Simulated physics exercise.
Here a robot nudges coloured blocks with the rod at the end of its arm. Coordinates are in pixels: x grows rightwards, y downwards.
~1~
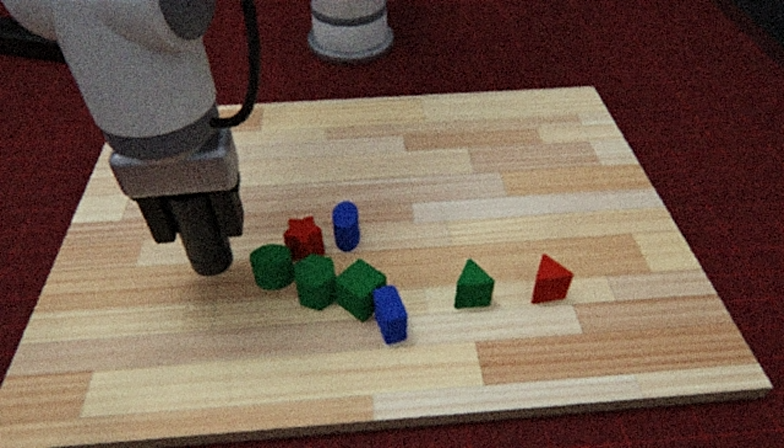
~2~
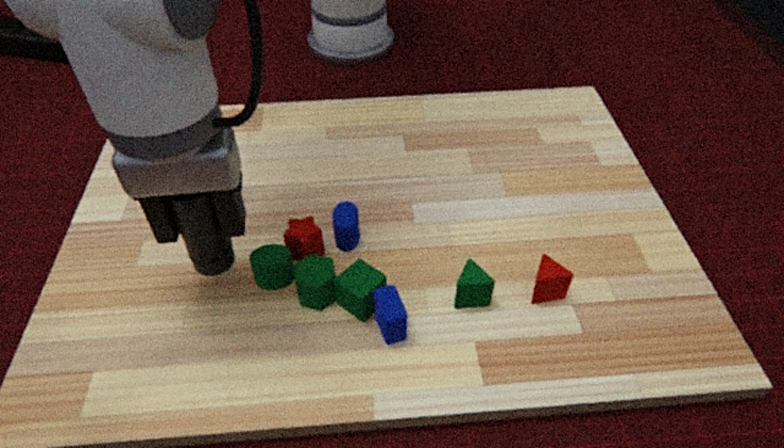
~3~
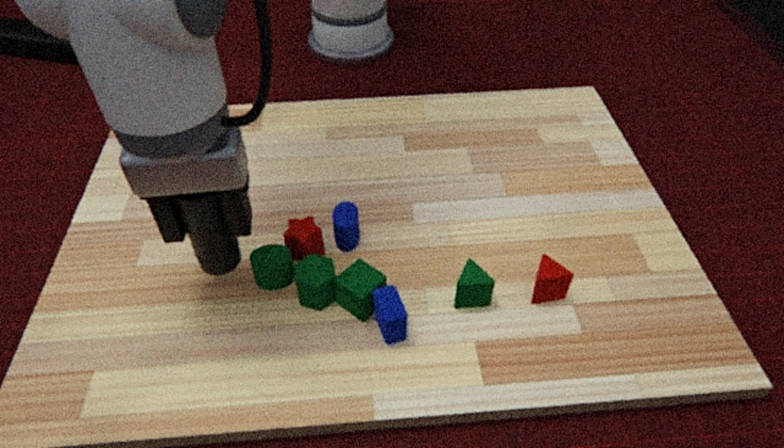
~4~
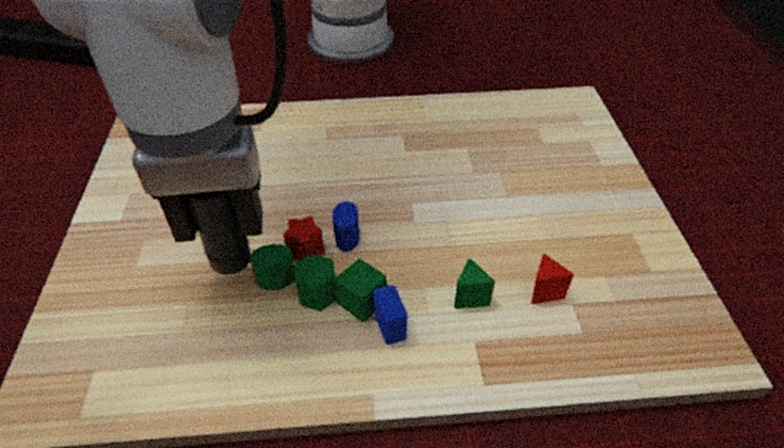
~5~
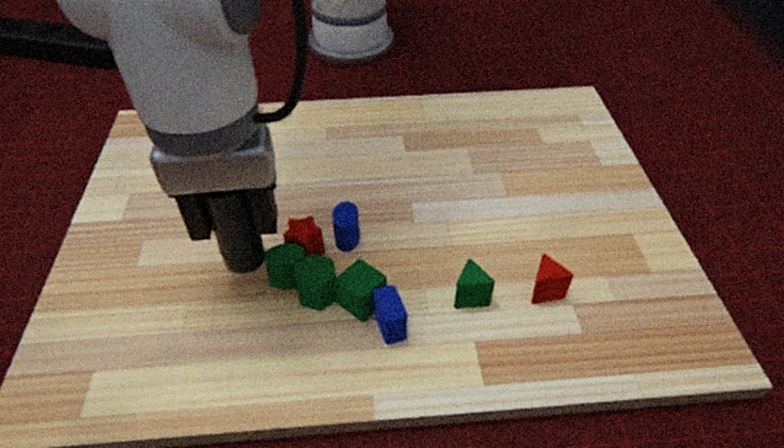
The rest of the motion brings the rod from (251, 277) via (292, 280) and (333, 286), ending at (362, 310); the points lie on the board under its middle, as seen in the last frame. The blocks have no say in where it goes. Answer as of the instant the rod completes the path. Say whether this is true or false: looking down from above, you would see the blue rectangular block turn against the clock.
False - the claim does not hold.
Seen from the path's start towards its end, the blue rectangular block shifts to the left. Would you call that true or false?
This is false.
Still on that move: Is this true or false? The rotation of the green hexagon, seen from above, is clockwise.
True.
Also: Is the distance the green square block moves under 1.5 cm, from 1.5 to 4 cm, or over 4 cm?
The distance will be above 4 cm.
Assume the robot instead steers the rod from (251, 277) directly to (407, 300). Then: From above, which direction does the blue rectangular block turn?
My prediction: CW.
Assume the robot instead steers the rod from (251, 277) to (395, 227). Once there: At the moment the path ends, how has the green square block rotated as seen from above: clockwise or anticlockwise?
The block spins anticlockwise.
The first path, step by step. One third of the way, rod (290, 262); green oval (325, 244), turned 55° anticlockwise; green hexagon (345, 266), turned 70° clockwise; green square block (378, 287), turned 20° anticlockwise; blue rectangular block (406, 312), turned 20° clockwise.
Two thirds of the way, rod (331, 269); green oval (351, 238), turned 100° anticlockwise; green hexagon (372, 265), turned 70° clockwise; green square block (397, 290), turned 15° clockwise; blue rectangular block (415, 321), turned 40° clockwise.
At the end, rod (361, 293); green oval (353, 239), turned 115° anticlockwise; green hexagon (397, 269), turned 50° clockwise; green square block (425, 296), turned 25° clockwise; blue rectangular block (425, 327), turned 80° clockwise.
